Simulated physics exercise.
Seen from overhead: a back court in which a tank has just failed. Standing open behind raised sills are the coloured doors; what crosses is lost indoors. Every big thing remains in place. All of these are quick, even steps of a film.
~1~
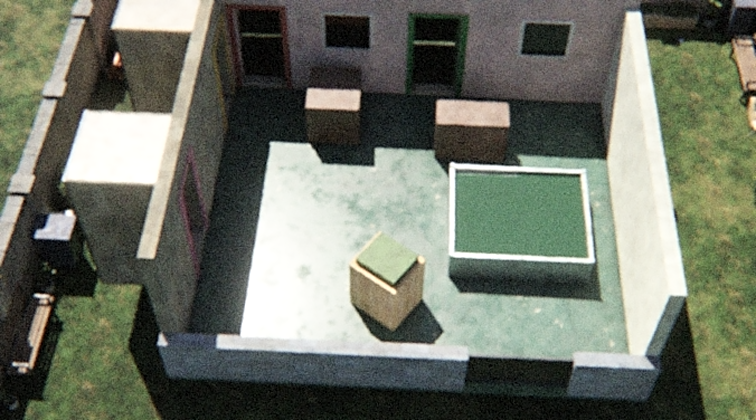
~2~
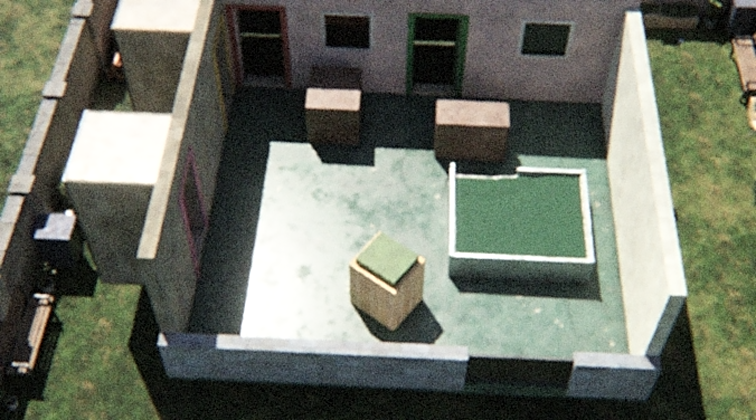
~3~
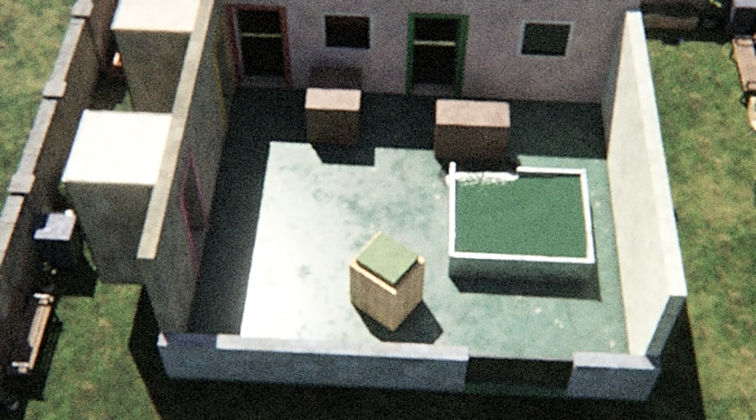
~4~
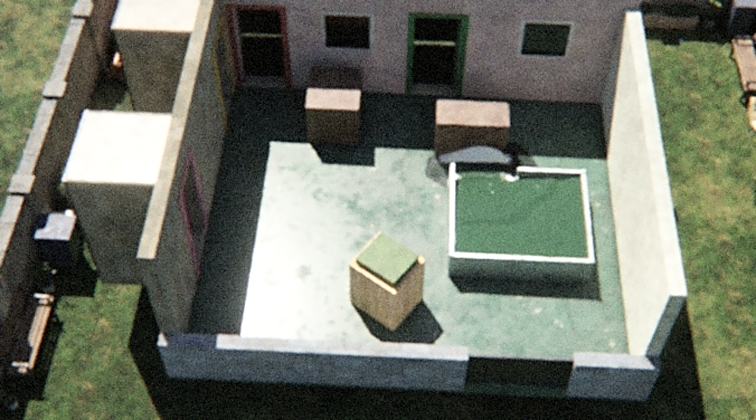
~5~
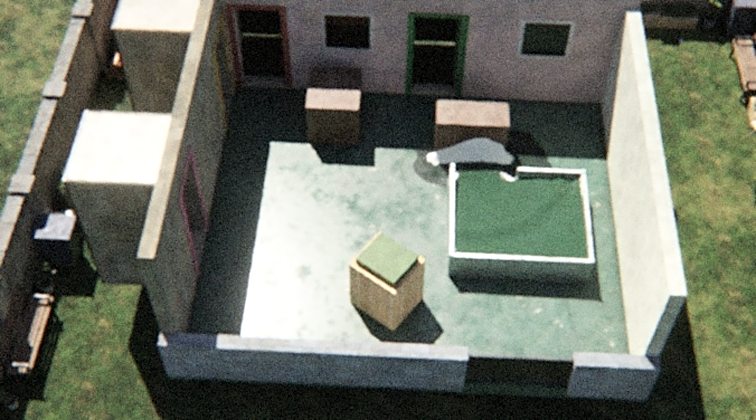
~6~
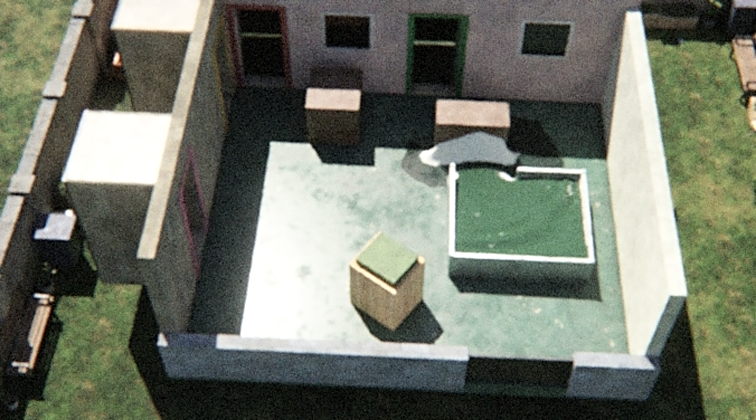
A walled back court with a mottled green floor is seen from high overhead at a slant. Red-framed and green-framed doorways stand in the far wall behind two brown blocks, with a green-topped tan box near the centre and a white-rimmed tank of green water at right. While the camera stays still, the tank's far rim breaks, and water froths white through the gap, then spreads back and leftward in a grey sheet.
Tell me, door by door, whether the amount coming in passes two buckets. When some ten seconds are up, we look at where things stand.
At the red door it stays within two buckets; at the pink door it stays within two buckets; at the yellow door it stays within two buckets; at the green door it stays within two buckets.
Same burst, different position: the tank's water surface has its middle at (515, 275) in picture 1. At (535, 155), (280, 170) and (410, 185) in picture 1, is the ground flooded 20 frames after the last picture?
Going through them in that order: Waterlogged, waterlogged and waterlogged.
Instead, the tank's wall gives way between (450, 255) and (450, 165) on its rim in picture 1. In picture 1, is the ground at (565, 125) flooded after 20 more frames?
Verdict: Free of water.
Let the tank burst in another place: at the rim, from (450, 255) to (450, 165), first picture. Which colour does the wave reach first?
Answer: The door marked pink.
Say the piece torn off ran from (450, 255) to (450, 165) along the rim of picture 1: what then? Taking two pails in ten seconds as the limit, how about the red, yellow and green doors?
Result - red: Above the limit; yellow: Above the limit; green: Below the limit.
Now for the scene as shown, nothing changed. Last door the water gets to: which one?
That would be the red-painted one.
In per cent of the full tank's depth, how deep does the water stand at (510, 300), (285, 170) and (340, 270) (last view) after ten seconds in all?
First 8, next 8, last 8 in a hundred.
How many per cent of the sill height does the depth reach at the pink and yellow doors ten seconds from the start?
Close to 30 per cent for the first one and close to 50 per cent for the second.
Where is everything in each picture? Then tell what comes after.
The first picture shows still water in the open tank at (519, 214).
In the second picture, the front is at a hidden place, out from the gap on the open tank's far side.
In the third picture, water pours out on the open tank's far side and has run to (507, 163).
In the fourth picture, the front is at (516, 147), out from the gap on the open tank's far side.
In the fifth picture, the front is at (524, 136), out from the gap on the open tank's far side.
In the sixth picture, water pours out on the open tank's far side and has run to (533, 125).
A moment on, water covers 20 % of the floor; the red door not reached, the pink door not reached, the yellow door not reached, the green door not reached.
Next, water covers 35 % of the floor; the red door not reached, the pink door not reached, the yellow door not reached, the green door not reached.
Then, water covers 55 % of the floor; the red door not reached, the pink door wet at the sill, nothing in, the yellow door wet at the sill, nothing in, the green door wet at the sill, nothing in.
Later, water covers 75 % of the floor; the red door wet at the sill, nothing in, the pink door wet at the sill, nothing in, the yellow door wet at the sill, nothing in, the green door wet at the sill, nothing in.
In the end, water covers 90 % of the floor; the red door wet at the sill, nothing in, the pink door wet at the sill, nothing in, the yellow door under two buckets in, the green door under two buckets in.
